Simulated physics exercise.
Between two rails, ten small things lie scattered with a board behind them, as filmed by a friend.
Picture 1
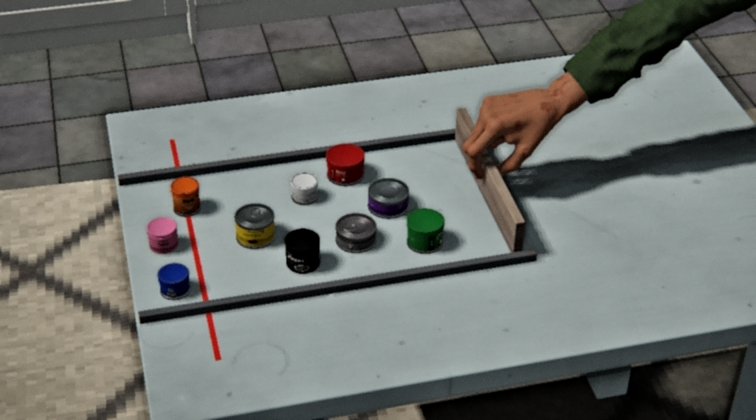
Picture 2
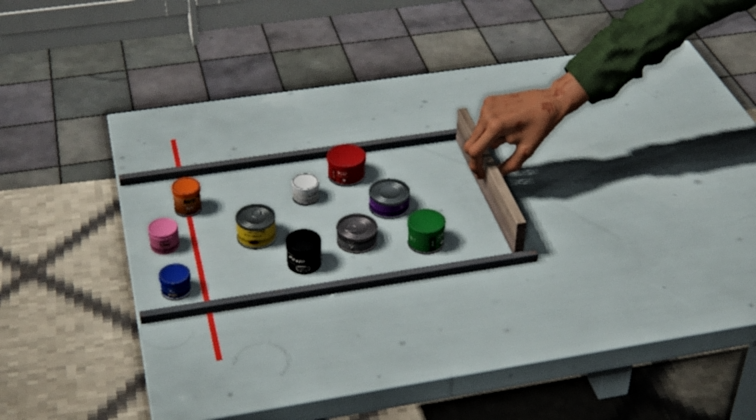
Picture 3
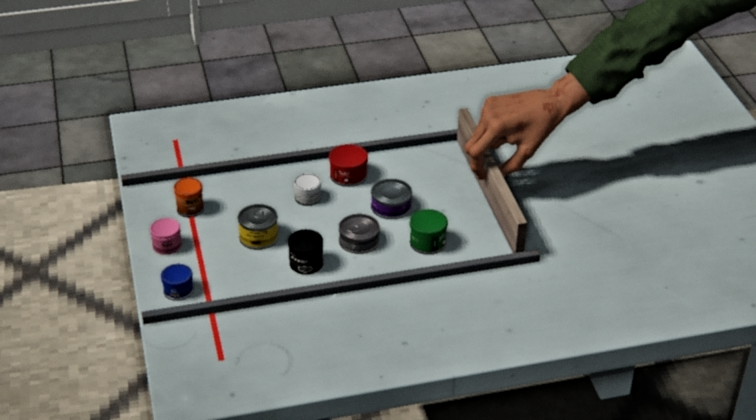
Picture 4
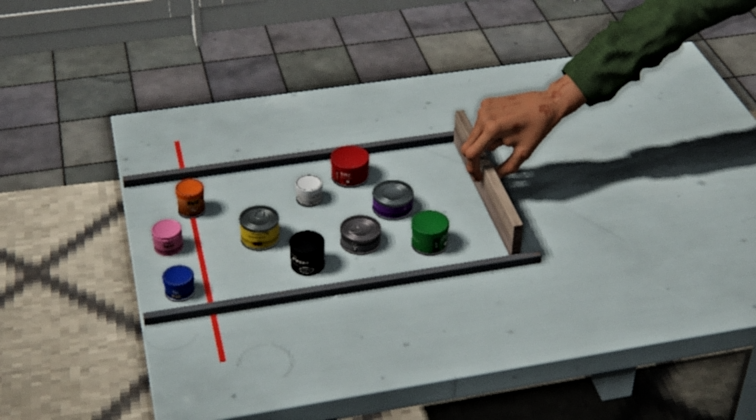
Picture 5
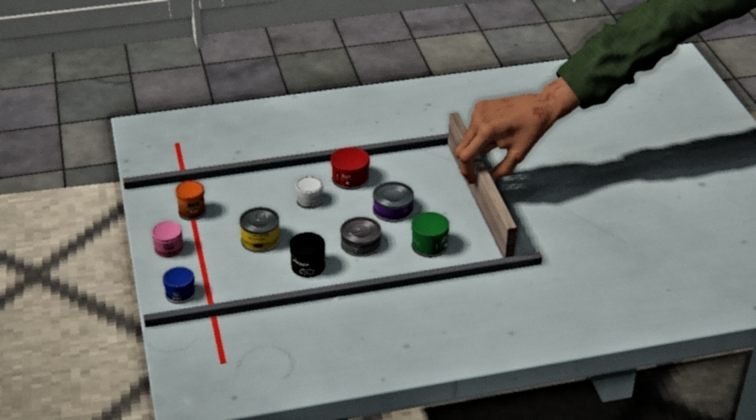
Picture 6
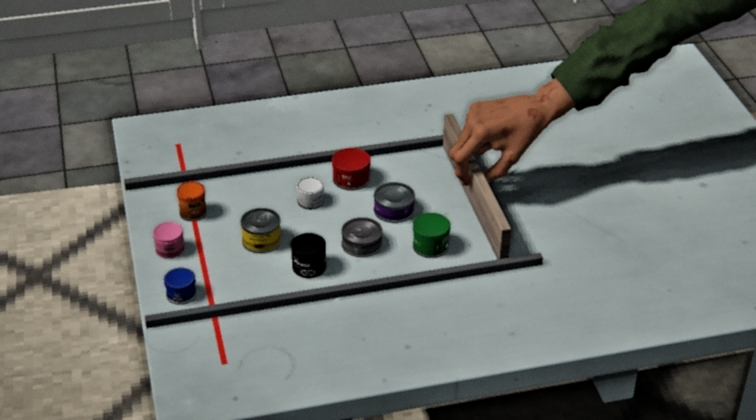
On a pale table, a hand held a wooden board upright behind ten small, colourful pots scattered between two dark rails, then moved it slightly left towards them while the pots stayed put.
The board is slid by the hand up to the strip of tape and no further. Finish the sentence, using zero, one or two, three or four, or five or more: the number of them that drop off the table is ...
The number that drop off the table is one or two.
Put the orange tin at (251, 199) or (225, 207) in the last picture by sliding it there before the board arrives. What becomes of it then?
Well, the orange tin stays aboard in the first case and stays aboard in the second.
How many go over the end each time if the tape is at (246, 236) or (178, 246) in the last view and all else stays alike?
It comes to 0, then 4.
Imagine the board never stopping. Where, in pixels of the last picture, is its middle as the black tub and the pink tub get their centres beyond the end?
Points: About (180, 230) and about (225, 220).
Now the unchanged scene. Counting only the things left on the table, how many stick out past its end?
2 in all.
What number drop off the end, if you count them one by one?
In all, 2 of them.
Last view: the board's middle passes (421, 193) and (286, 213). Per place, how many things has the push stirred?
Answer - first 1, then 7.
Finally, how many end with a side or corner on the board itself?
So the total is 3.
Soon after, none off yet; pink tub at rest near (169, 241); blue tin at rest near (181, 286); orange tin at rest near (192, 202).
At rest, the number that fall off is one or two; fallen, blue tin and pink tub.
